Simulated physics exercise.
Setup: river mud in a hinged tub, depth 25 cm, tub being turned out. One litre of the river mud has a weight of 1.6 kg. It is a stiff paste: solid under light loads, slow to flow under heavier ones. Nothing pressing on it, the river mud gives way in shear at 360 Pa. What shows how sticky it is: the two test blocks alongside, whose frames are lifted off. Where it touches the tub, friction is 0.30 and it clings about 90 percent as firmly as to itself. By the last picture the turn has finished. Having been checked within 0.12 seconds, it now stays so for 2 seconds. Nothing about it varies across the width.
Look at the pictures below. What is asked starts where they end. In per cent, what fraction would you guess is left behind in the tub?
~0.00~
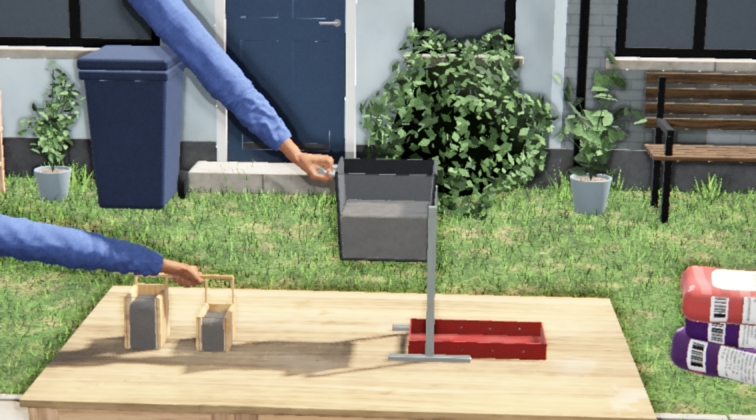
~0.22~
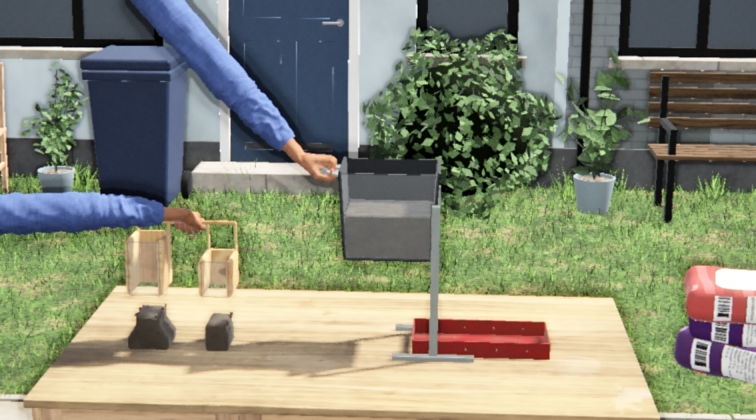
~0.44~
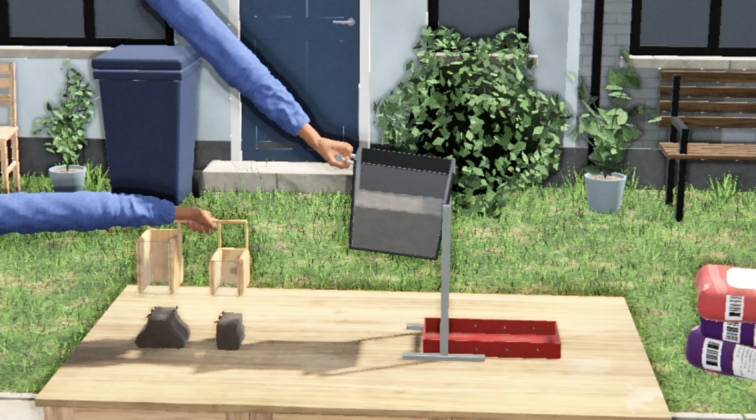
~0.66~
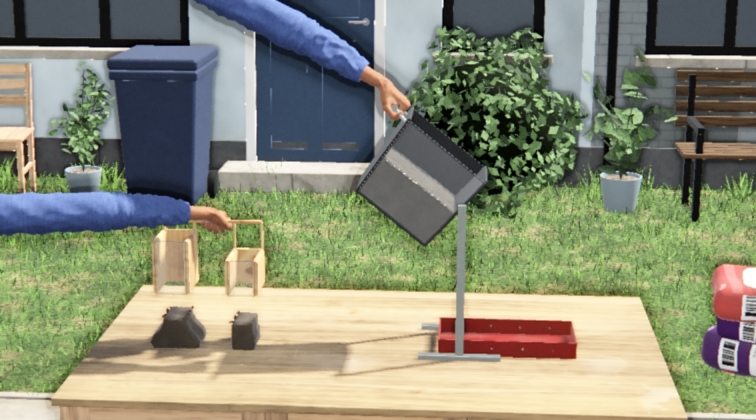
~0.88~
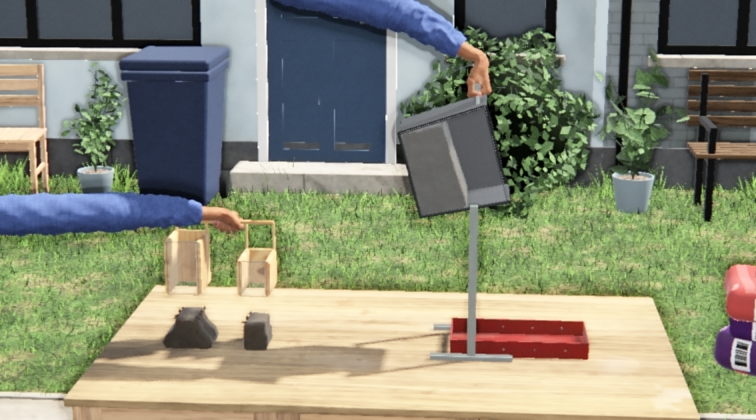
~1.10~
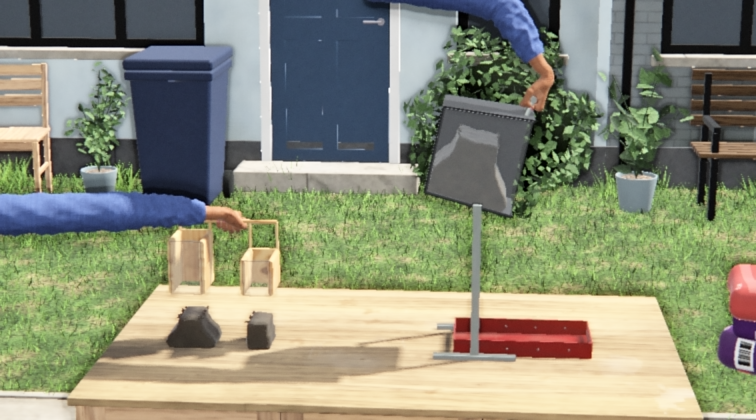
My guess is 35 per cent.
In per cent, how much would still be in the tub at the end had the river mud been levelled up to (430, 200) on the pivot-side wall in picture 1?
I'd put it close to 25 in a hundred.
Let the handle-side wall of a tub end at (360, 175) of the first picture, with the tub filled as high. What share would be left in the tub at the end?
I'd say around 45 percent would remain in the tub at the end.
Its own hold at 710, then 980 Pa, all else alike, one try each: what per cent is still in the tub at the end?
Expect about 55 in a hundred, then about 70 in a hundred.
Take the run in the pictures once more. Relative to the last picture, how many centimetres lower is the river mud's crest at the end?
About 13 cm.
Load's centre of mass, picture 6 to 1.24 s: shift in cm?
Shift: Some 9 cm.
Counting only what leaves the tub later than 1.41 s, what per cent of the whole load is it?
Close to 6 % of the whole load.
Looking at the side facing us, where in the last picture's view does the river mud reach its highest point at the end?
Highest point: Approx. (453, 183).
After 1.24 s, the tub is at 102 degrees and holds 73 %.
After 1.41 s, the tub is at 102 degrees and holds 41 %.
After 1.58 s, the tub is at 102 degrees and holds 36 %.
After 1.75 s, the tub is at 102 degrees and holds 35 %.
After 3.10 s, at the end, the tub is at 102 degrees and holds 35 %.
